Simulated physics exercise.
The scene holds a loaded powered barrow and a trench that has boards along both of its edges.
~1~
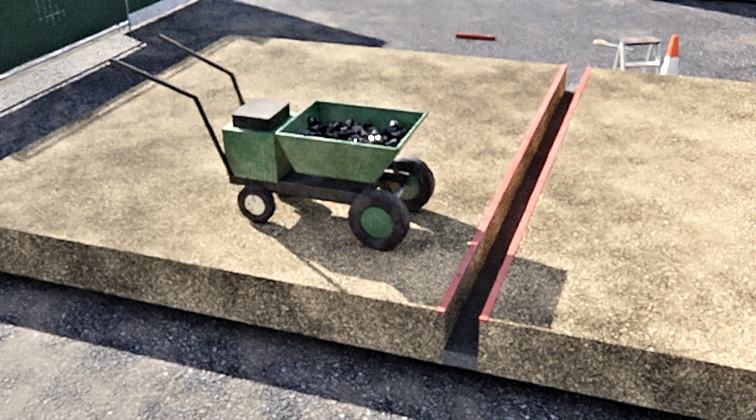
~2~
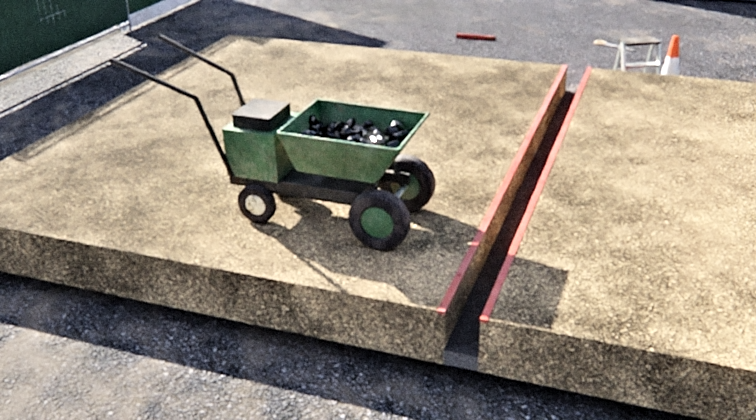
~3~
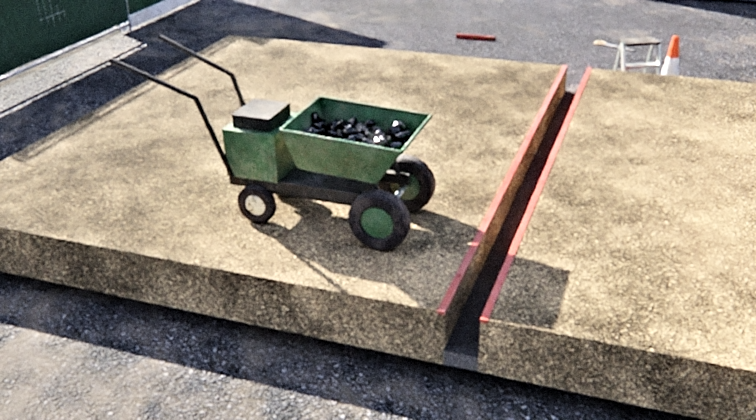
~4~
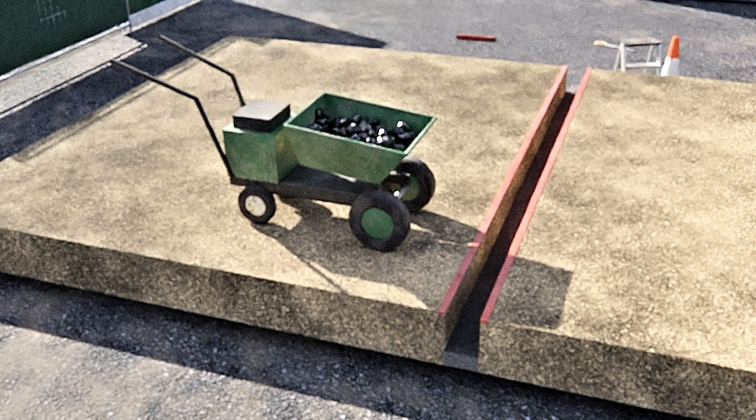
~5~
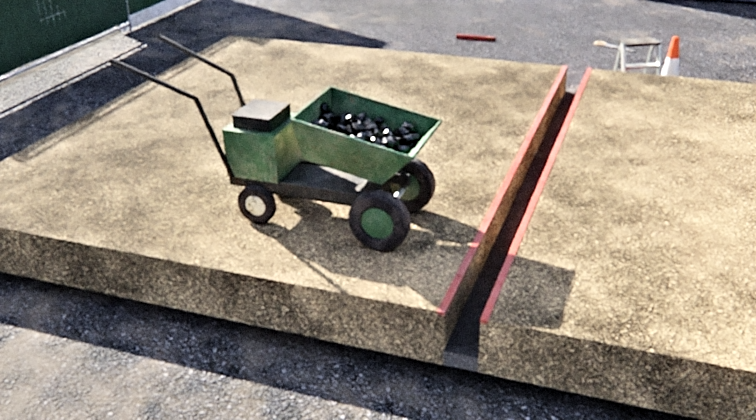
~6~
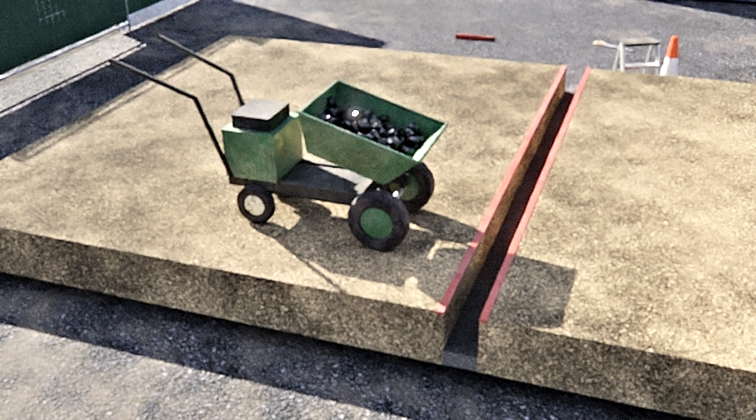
Green powered barrow standing beside a narrow board-edged trench, its skip of black lumps starting level, then tilting forward to the right.
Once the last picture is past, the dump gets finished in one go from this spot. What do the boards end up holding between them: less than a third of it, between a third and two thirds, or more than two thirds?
I predict a trench share greater than two thirds.
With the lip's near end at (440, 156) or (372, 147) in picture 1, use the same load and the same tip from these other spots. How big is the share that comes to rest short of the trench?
First some 0, then 40 per cent.
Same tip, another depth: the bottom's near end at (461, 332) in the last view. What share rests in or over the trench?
About 60 percent.
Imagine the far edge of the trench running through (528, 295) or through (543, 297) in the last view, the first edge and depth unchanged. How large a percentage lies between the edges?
100 %, then 100 %.
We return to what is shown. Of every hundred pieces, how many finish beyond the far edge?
Some 10 per cent.
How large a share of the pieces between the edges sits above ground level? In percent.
Estimate: Around 5 %.
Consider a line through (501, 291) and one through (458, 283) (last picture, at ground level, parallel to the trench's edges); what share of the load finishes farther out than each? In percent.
I'd say some 10 in a hundred, and after that 100 in a hundred.
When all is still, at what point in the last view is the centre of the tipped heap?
The centre comes to rest near (494, 264).
Shortly afterwards, skip tipped steeply; the whole lot in the skip.
Next, skip tipped right over; the bulk in the skip; only a few short of the trench; a little in or heaped over the trench; only a few falling.
Some moments later, skip tipped right over; a little in the skip; only a few short of the trench; the bulk in or heaped over the trench; a little beyond it.
In the end, skip tipped right over; only a few short of the trench; the bulk in or heaped over the trench; a little beyond it.
